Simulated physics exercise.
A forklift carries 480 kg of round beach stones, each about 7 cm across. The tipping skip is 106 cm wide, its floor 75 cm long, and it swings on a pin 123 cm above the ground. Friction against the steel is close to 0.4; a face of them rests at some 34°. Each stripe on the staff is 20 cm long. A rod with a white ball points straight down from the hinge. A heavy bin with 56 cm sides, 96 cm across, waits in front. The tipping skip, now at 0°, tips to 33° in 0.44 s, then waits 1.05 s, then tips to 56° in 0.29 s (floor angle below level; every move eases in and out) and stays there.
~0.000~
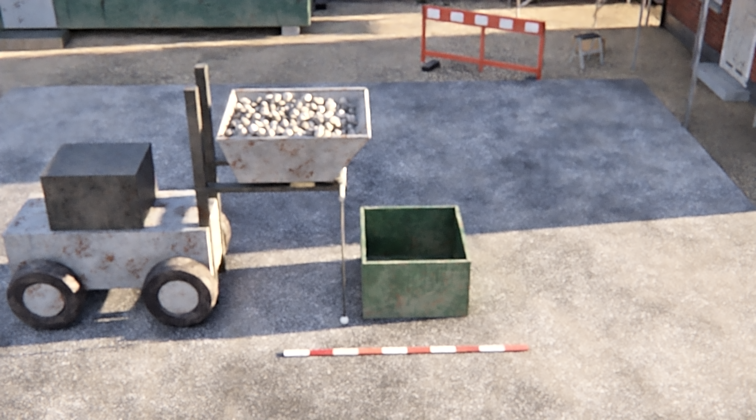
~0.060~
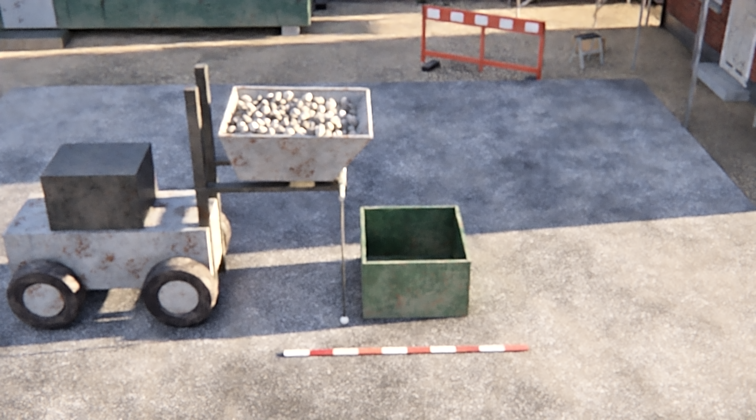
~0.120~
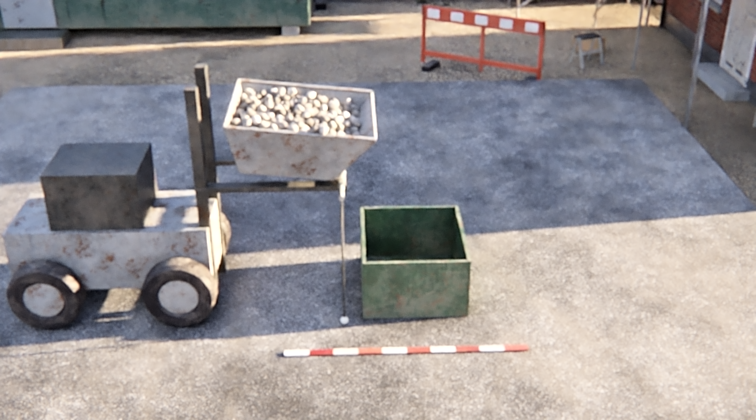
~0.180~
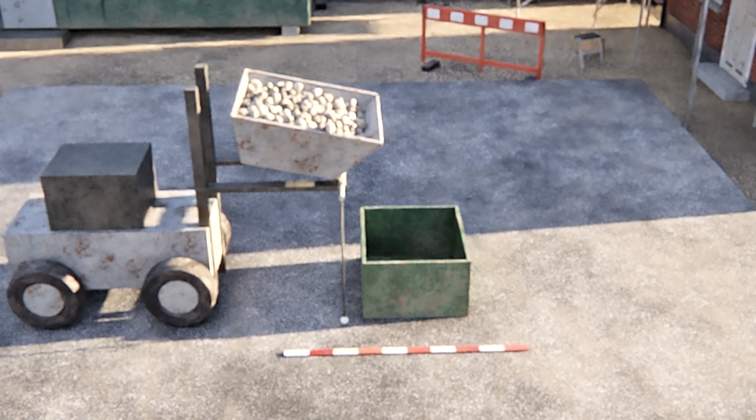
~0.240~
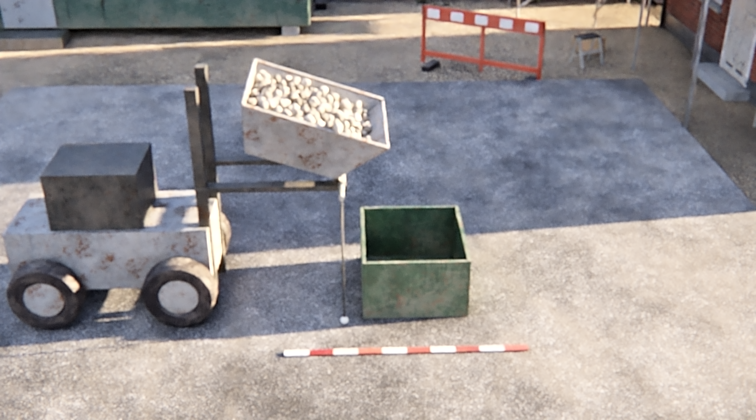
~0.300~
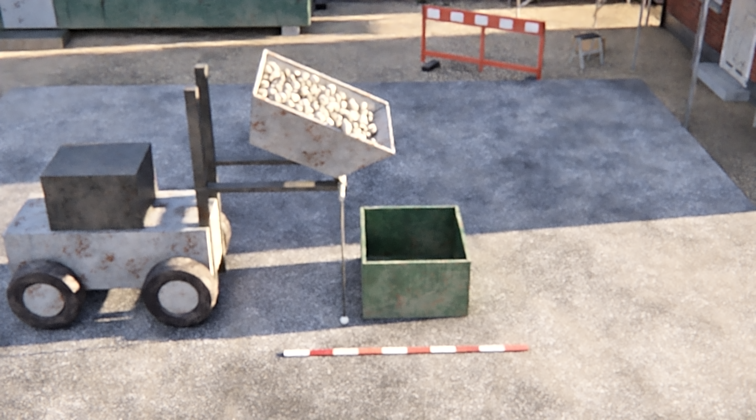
A forklift's rusty white skip, full of round pale stones, tilted steadily down to the right, its left end rising high, while the forklift and the open green box on the ground stayed still.
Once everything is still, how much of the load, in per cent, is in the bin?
Some 45 per cent of it.
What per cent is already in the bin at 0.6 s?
About 0 per cent by then.
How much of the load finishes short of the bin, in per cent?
About 0 per cent.
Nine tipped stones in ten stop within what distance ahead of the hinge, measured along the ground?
About 150 cm.
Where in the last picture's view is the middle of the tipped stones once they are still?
Their middle is at about (438, 279).
After 0.4 s the floor is at 32°; 100 % in the tipping skip; the foremost stones are at (377, 139).
After 0.6 s the floor is at 33°; 100 % in the tipping skip; the foremost stones are at (385, 130).
After 2.2 s the floor is at 56°; 65 % in the tipping skip, 25 % in the bin, 10 % beside or beyond the bin; the foremost stones are at (516, 326).
After 4.8 s the floor is at 56°; 31 % in the tipping skip, 44 % in the bin, 24 % beside or beyond the bin; the foremost stones are at (655, 302).
